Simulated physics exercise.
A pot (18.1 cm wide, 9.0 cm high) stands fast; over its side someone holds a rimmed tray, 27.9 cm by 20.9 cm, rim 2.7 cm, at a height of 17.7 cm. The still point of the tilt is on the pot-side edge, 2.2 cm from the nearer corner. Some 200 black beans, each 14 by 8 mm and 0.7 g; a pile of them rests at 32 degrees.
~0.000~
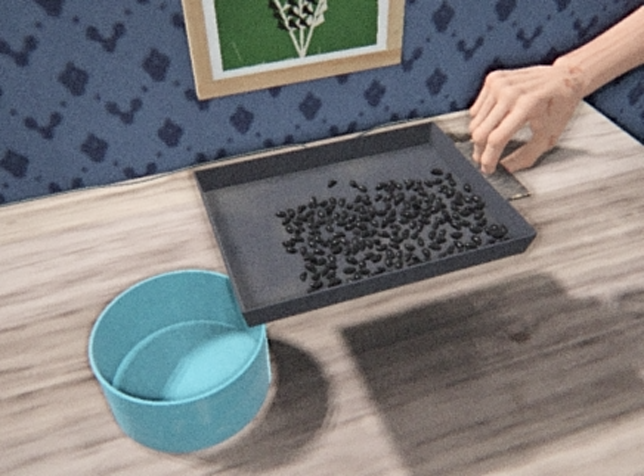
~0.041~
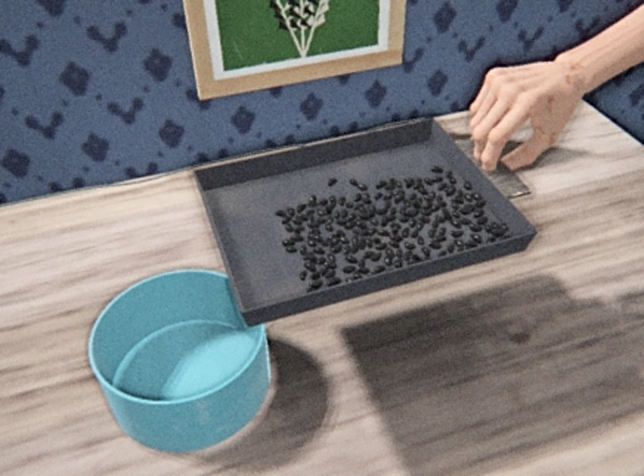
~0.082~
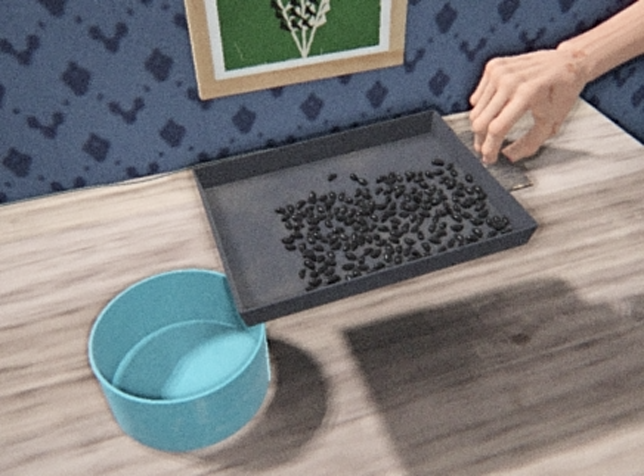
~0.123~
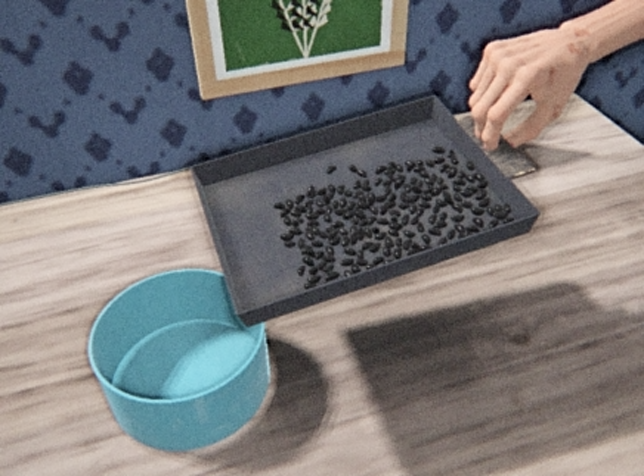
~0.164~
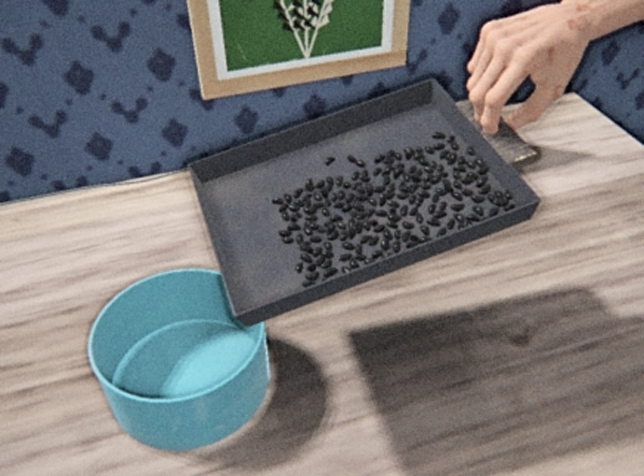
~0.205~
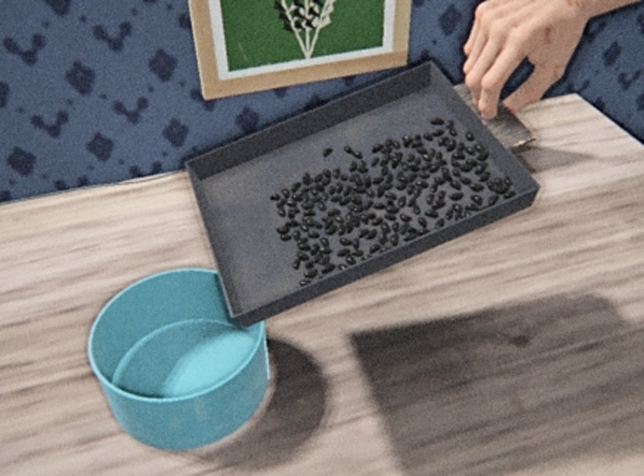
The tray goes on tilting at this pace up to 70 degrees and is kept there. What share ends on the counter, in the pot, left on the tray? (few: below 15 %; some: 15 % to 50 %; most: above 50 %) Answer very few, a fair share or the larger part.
On the counter: A fair share; in the pot: A fair share; left on the tray: A fair share.
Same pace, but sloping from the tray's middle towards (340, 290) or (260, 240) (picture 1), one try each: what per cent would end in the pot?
Some 0 and 45 per cent.
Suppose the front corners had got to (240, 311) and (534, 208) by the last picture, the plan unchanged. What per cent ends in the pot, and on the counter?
Pot 0, counter 65.
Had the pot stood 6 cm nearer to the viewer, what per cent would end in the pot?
In that case some 65 per cent.
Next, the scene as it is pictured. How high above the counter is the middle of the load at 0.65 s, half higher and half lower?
Some 22 cm.
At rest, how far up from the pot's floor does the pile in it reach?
Some 1.0 cm.
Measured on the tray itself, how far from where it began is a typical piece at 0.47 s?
Some 4 cm.
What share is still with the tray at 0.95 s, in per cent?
About 45 per cent.
After 0.47 s, tilt 42 degrees; the tray holds 100 %, the pot 0 %.
After 0.65 s, tilt 60 degrees; the tray holds 100 %, the pot 0 %.
Then, at 0.95 s, tilt 70 degrees; the tray holds 45 %, the pot 20 %.
By 2.1 s all is still; counter 40 %, pot 25 %, tray 35 %.
